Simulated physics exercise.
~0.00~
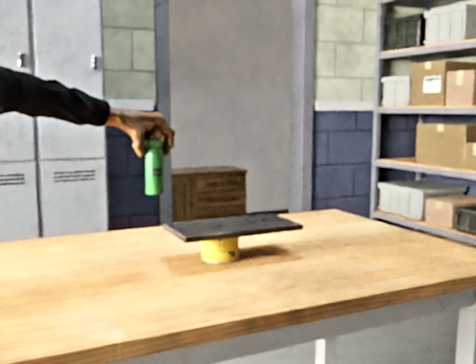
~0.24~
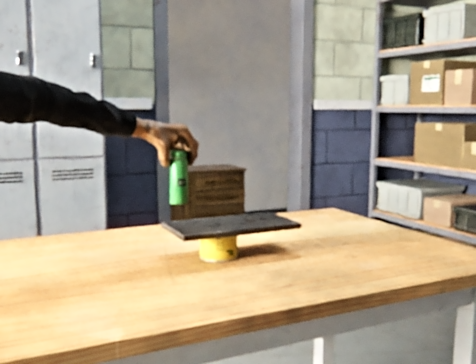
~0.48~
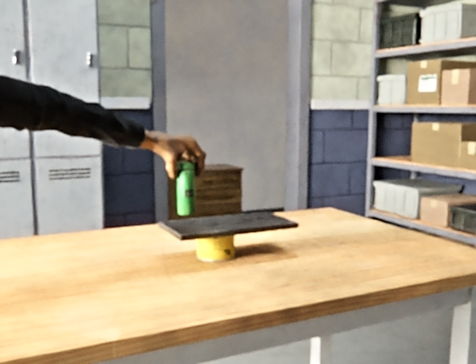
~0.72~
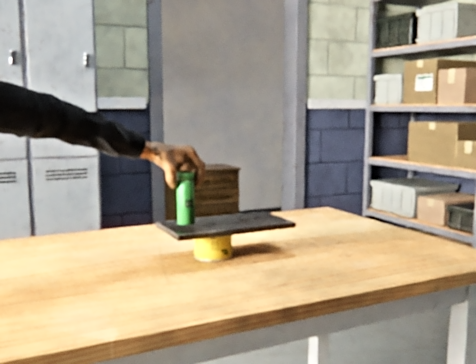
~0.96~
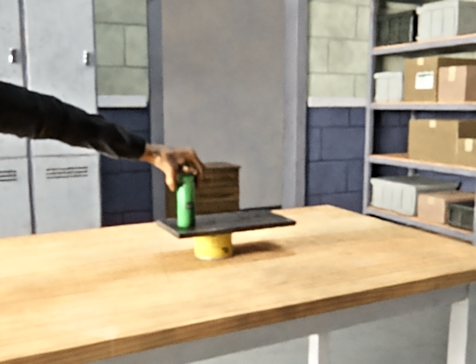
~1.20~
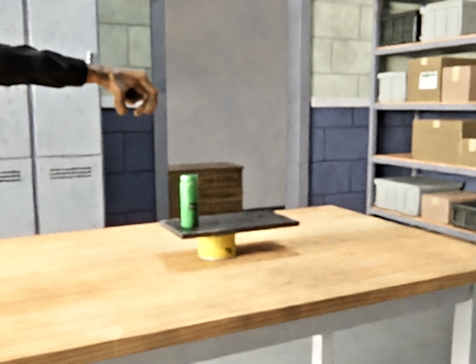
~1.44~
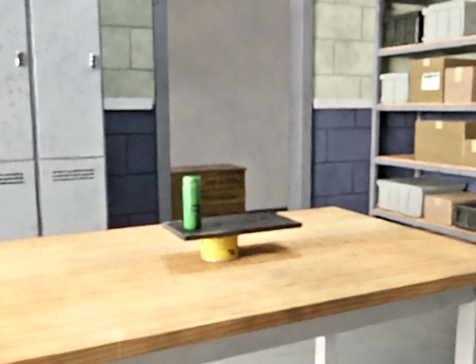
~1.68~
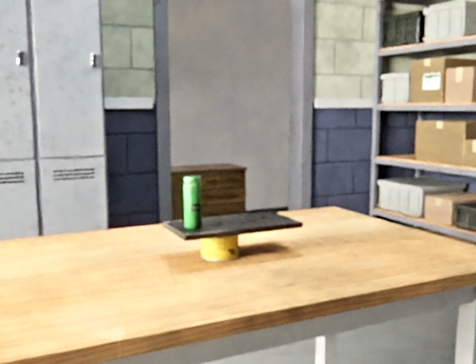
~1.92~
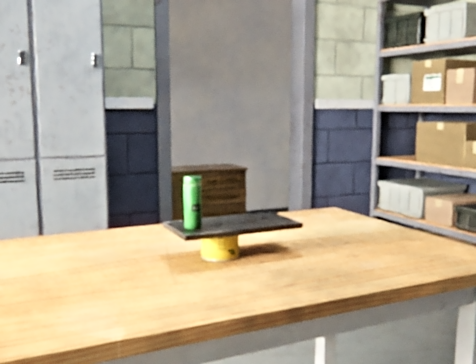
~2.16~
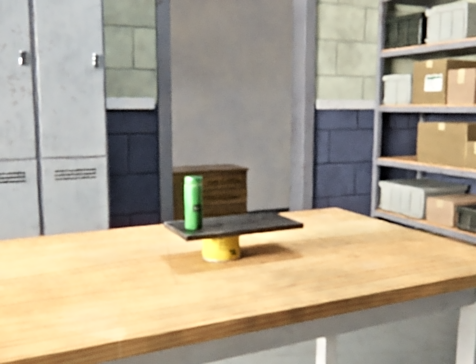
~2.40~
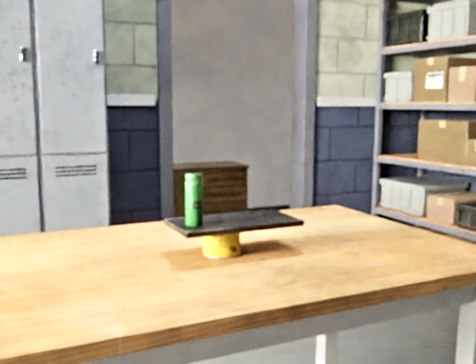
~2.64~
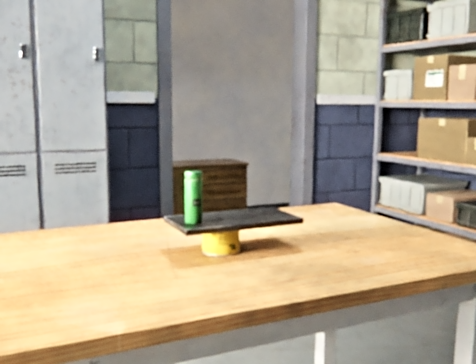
A green shaker hangs from a hand reaching in from the left, over a black lid balanced on a yellow tub. The tub stands on a pale wooden table in a storeroom, seen from the front by a slightly swaying camera, with grey lockers at left, a brown box behind and shelves of boxes at right. The hand carries the shaker right and lowers it upright onto the left part of the lid. It holds on briefly, then lets go and draws back out of view to the left. The lid and tub keep their places, and the shaker stays standing as the stack holds.
